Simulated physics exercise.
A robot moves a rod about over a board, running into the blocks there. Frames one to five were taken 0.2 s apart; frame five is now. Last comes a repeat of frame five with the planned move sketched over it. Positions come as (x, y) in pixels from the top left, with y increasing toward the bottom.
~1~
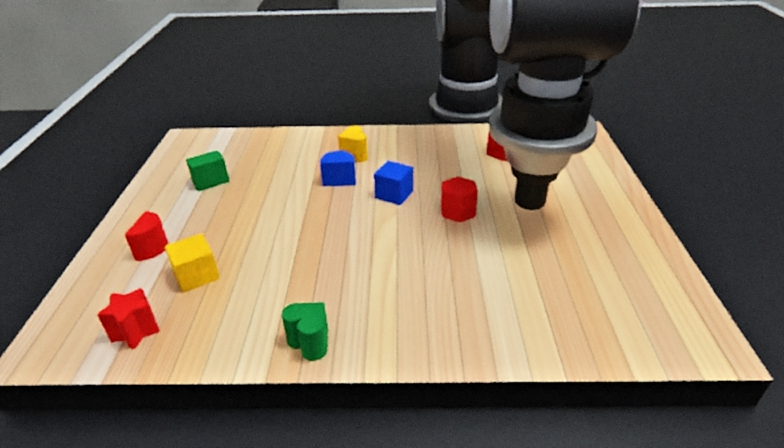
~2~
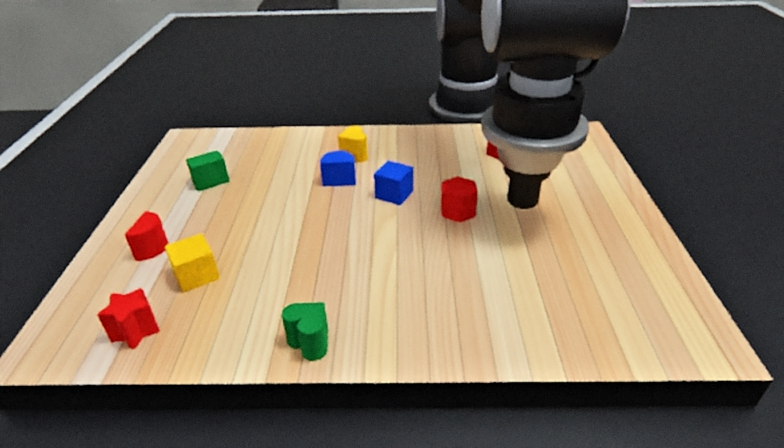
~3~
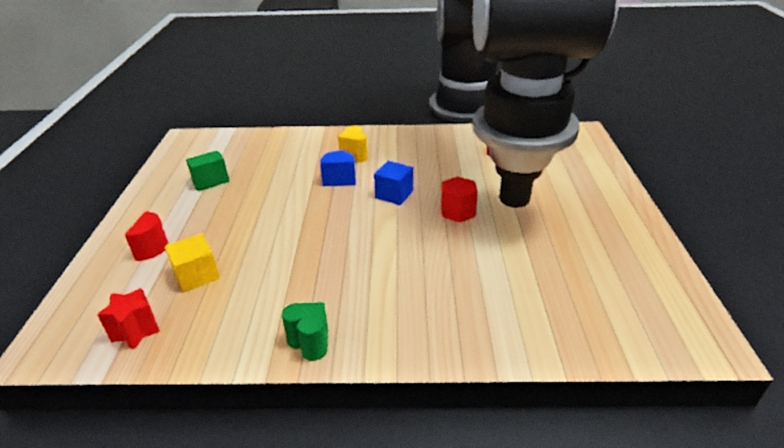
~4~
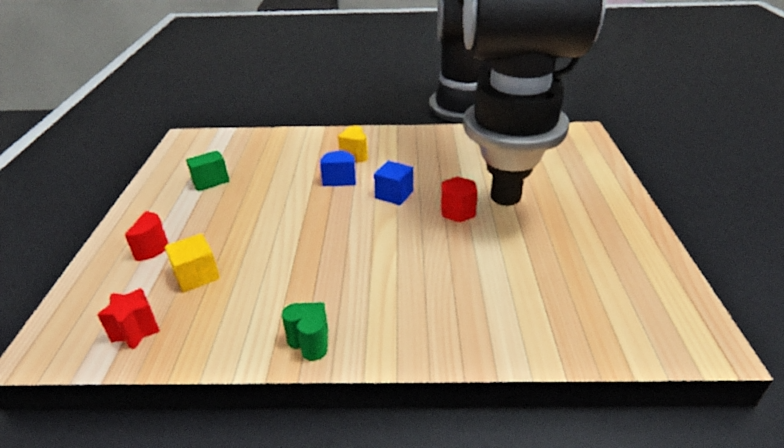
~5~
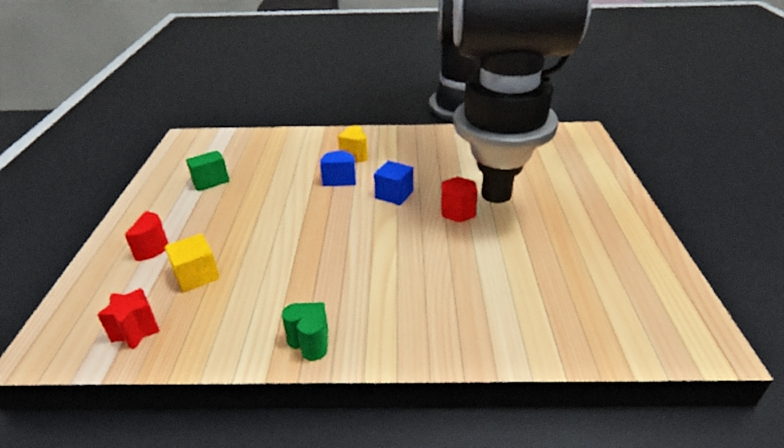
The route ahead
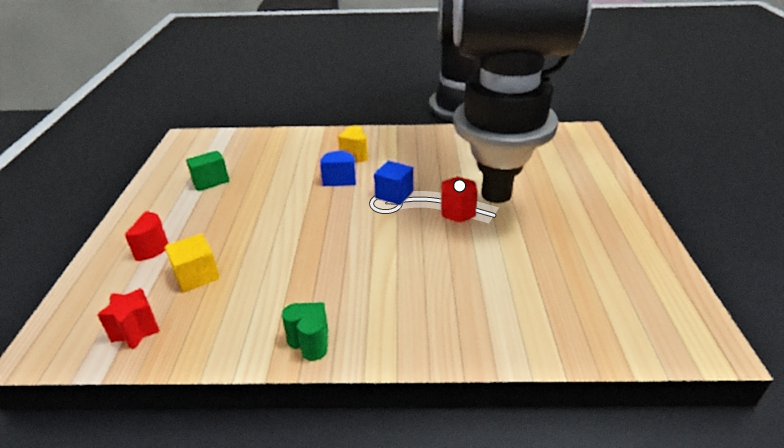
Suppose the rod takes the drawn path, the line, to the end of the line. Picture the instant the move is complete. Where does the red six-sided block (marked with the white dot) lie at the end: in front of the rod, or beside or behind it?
As far as I can tell, the red six-sided block is still leading the way in front of the rod.
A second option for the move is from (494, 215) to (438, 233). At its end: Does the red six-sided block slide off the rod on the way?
In short: Yes.
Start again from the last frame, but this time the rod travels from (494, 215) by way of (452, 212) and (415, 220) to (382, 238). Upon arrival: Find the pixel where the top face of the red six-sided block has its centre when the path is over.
By then it is at (395, 181).
Path on the board, from (494, 215) by way of (458, 205) and (422, 199) to (386, 203); the dot is on the red six-sided block.
The first path, step by step. One third of the way, rod at (459, 186); red six-sided block at (426, 179).
Two thirds of the way, rod at (422, 180); blue square piece at (368, 166), turned 20° clockwise; red six-sided block at (391, 177), turned 10° anticlockwise.
At the end, rod at (385, 184); blue D-shaped block at (328, 152), turned 15° anticlockwise; blue square piece at (346, 162), turned 45° clockwise; red six-sided block at (354, 177), turned 15° clockwise.
